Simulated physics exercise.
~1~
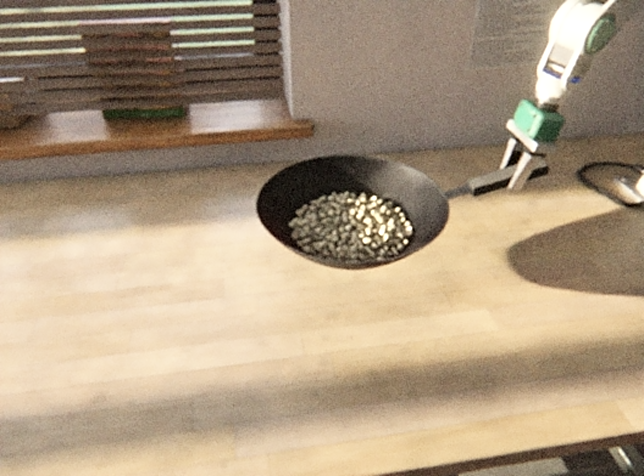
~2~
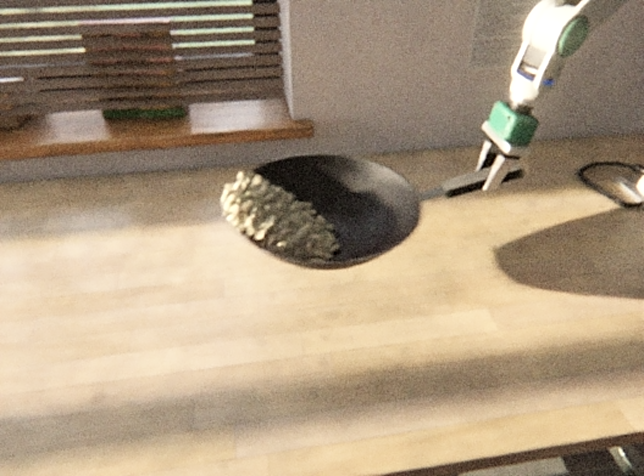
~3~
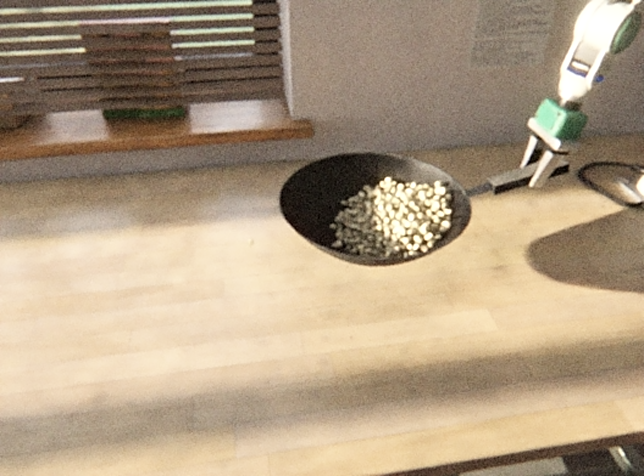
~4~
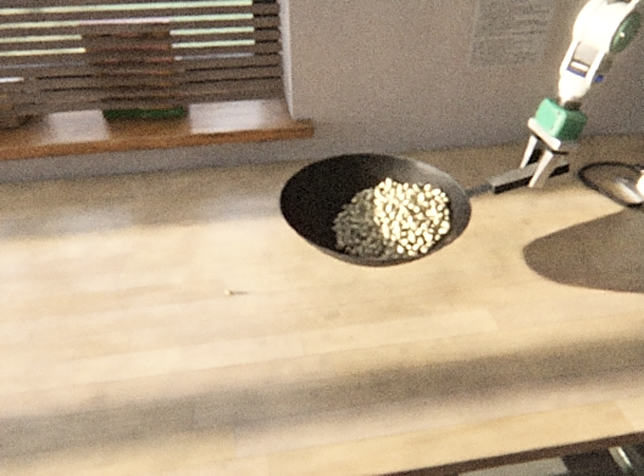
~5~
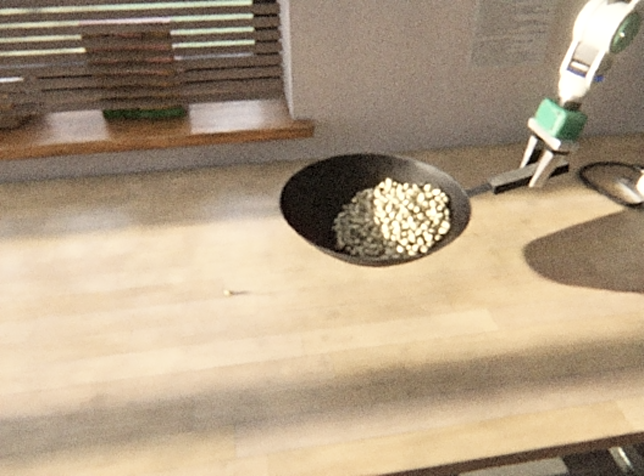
A robot arm jerks a wok of beans left, then right, and holds it still.
